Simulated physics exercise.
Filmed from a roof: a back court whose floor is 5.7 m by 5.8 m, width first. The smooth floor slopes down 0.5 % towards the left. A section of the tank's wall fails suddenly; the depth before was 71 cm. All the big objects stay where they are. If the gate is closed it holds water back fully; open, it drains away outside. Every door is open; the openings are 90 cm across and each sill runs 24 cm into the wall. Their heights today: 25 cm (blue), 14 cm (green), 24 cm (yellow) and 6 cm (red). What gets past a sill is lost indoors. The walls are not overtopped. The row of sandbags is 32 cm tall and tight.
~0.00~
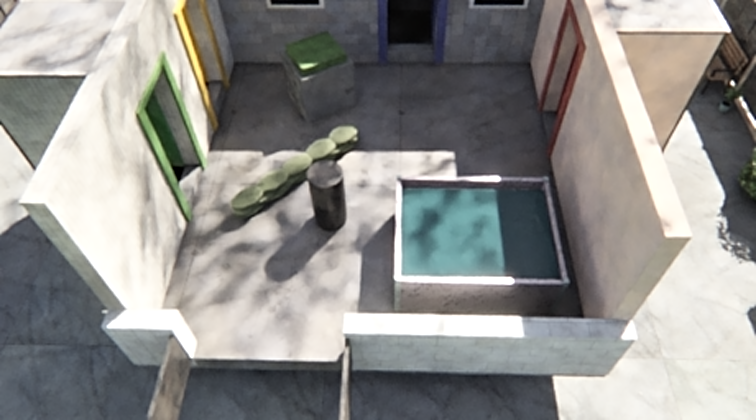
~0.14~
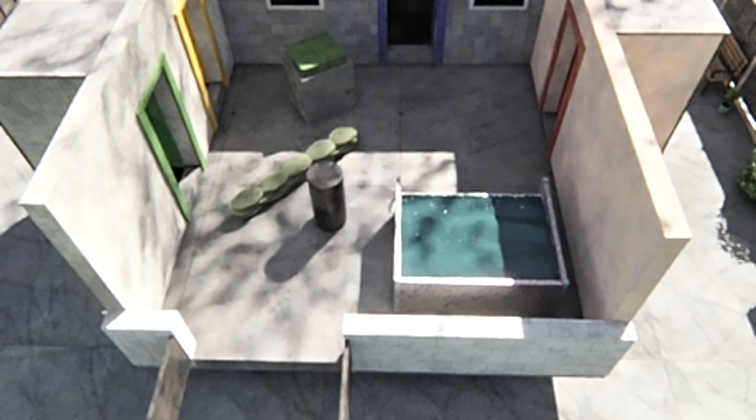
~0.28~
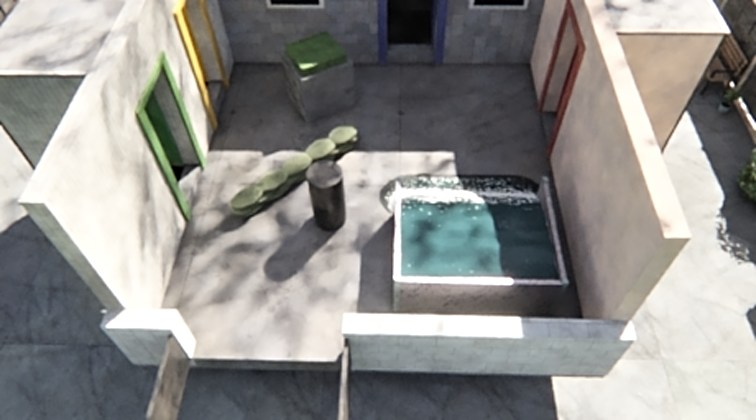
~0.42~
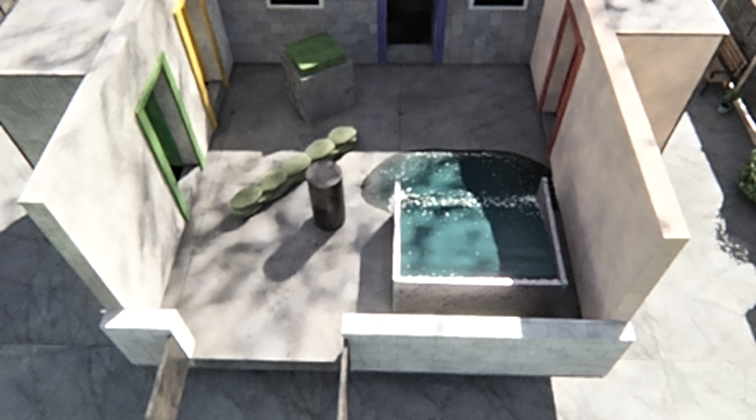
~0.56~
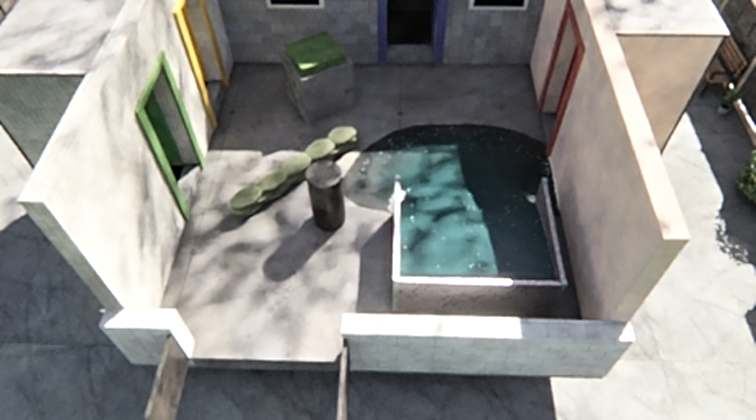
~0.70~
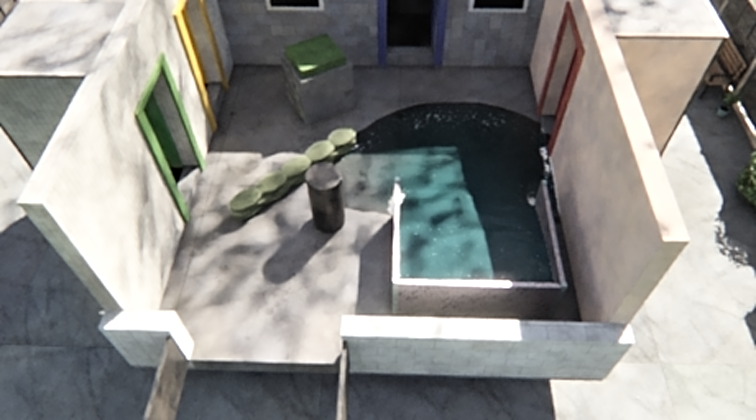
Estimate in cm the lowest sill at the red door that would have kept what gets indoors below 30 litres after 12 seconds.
It would have to be roughly 10.5 cm high.
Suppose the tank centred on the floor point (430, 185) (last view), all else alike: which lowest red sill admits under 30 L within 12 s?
Then roughly 7.5 cm.
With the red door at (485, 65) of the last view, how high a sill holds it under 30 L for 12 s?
Roughly 30 cm.
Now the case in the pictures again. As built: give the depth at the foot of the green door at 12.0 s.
Roughly 7.0 cm deep.
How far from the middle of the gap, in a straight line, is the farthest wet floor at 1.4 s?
Some 4.2 m out.
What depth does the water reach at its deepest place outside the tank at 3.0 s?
About 31 cm.
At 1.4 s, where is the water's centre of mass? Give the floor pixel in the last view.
Near (459, 185).
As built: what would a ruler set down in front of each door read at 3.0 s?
In cm: Blue 26, green 0, yellow 14, red 10.
After 1.4 s water covers 40 % of the floor, deepest (40 cm) near (515, 67); 13 cm at the red door, 4 litres in over its 6 cm sill.
After 3.0 s water covers 55 % of the floor, deepest (31 cm) near (343, 84); 10 cm at the red door, 35 litres in over its 6 cm sill.
After 12.0 s water covers 95 % of the floor, deepest (10 cm) near (243, 65); 5 cm at the red door, 105 litres in over its 6 cm sill.
At the red door as built, the water arrived by 0.7 s and peaked near 15 cm at 4.0 s.
With a sill of 8.5 cm, 55 litres would have come in within the 12 s; with 11.5 cm, 22 litres. So under 30 litres takes about 10.5 cm.
